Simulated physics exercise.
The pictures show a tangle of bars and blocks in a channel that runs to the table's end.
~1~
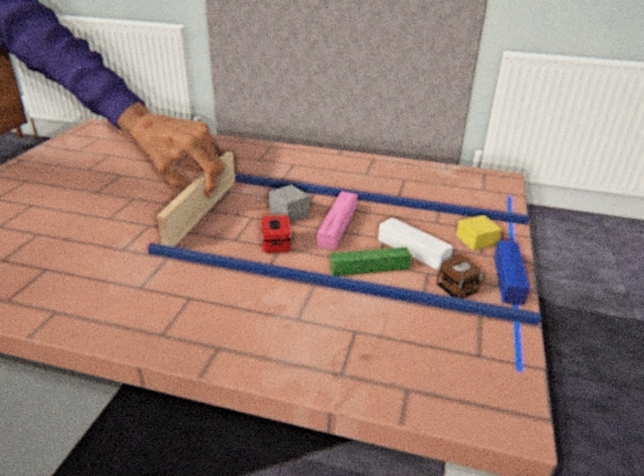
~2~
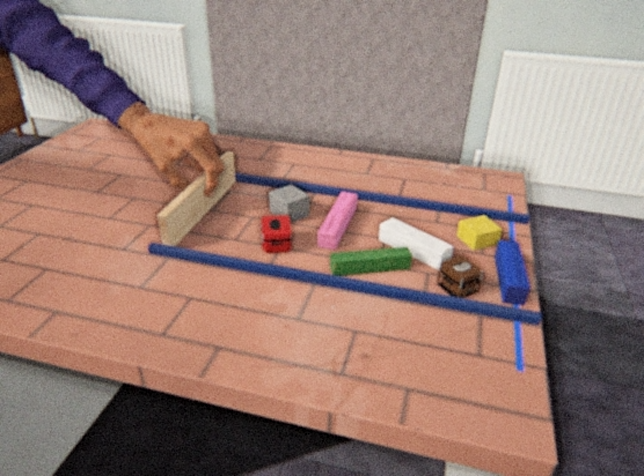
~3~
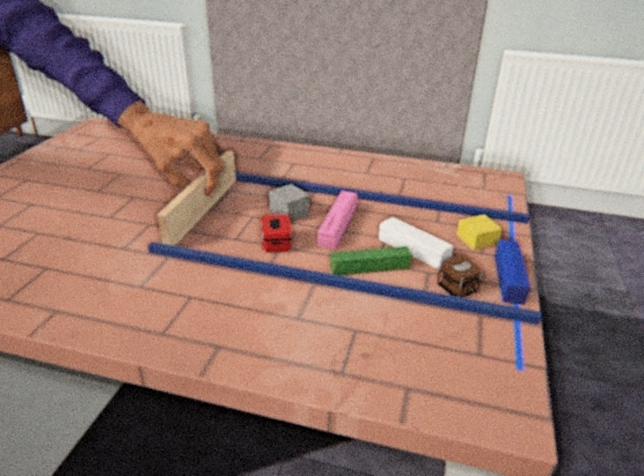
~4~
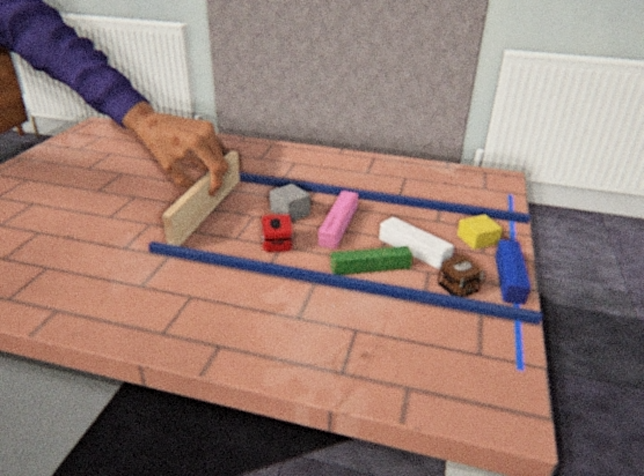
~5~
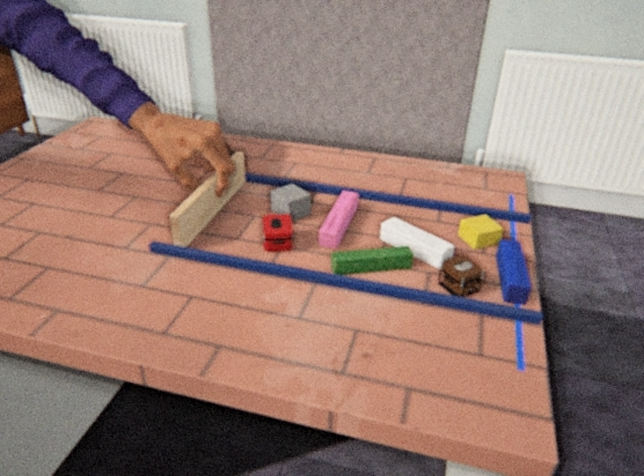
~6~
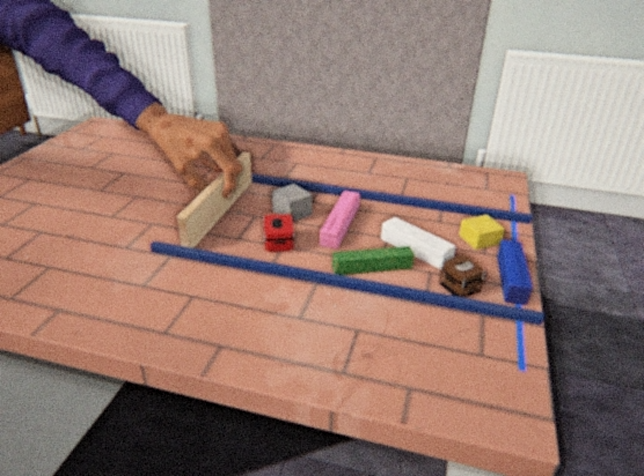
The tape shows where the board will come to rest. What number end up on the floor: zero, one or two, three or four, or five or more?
Outcome: The number that fall off is five or more.
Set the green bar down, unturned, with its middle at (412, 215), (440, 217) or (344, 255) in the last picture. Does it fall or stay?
In that order, it goes over; goes over; goes over.
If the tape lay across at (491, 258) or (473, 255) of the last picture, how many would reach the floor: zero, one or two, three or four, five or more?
One after another: Three or four; either three or four.
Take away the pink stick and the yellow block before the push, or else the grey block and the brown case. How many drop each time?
First 4, then 5.
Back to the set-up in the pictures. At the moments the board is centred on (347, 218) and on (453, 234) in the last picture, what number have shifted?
First 5, then 8.
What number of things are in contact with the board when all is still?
The number is 2.
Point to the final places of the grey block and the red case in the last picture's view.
The grey block at (534, 235), the red case at (535, 271).
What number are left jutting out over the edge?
The number is 2.
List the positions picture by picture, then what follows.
Blue stick (511, 272); yellow block (479, 233); brown case (459, 278); board (201, 197); tape (513, 263), in the first frame.
Yellow block (479, 232); pink stick (339, 219), in the second frame.
Brown case (460, 277); board (201, 196), in the third frame.
Blue stick (512, 270); red case (277, 234), in the fourth frame.
Yellow block (480, 232); white bar (416, 242), in the fifth frame.
Blue stick (514, 271); yellow block (481, 232); brown case (462, 277); board (219, 197); tape (516, 262), in the sixth frame.
Soon after, none off yet; blue stick at rest near (514, 271); yellow block at rest near (481, 232); brown case at rest near (462, 277).
Then, none off yet; blue stick at rest near (515, 271); yellow block at rest near (481, 232); brown case at rest near (467, 280).
Further on, one off so far; blue stick falling near (561, 357); yellow block moved well along near (540, 237); brown case moved well along near (526, 292).
At rest, the number that fall off is five or more; fallen, pink stick, green bar, white bar, brown case, yellow block and blue stick.
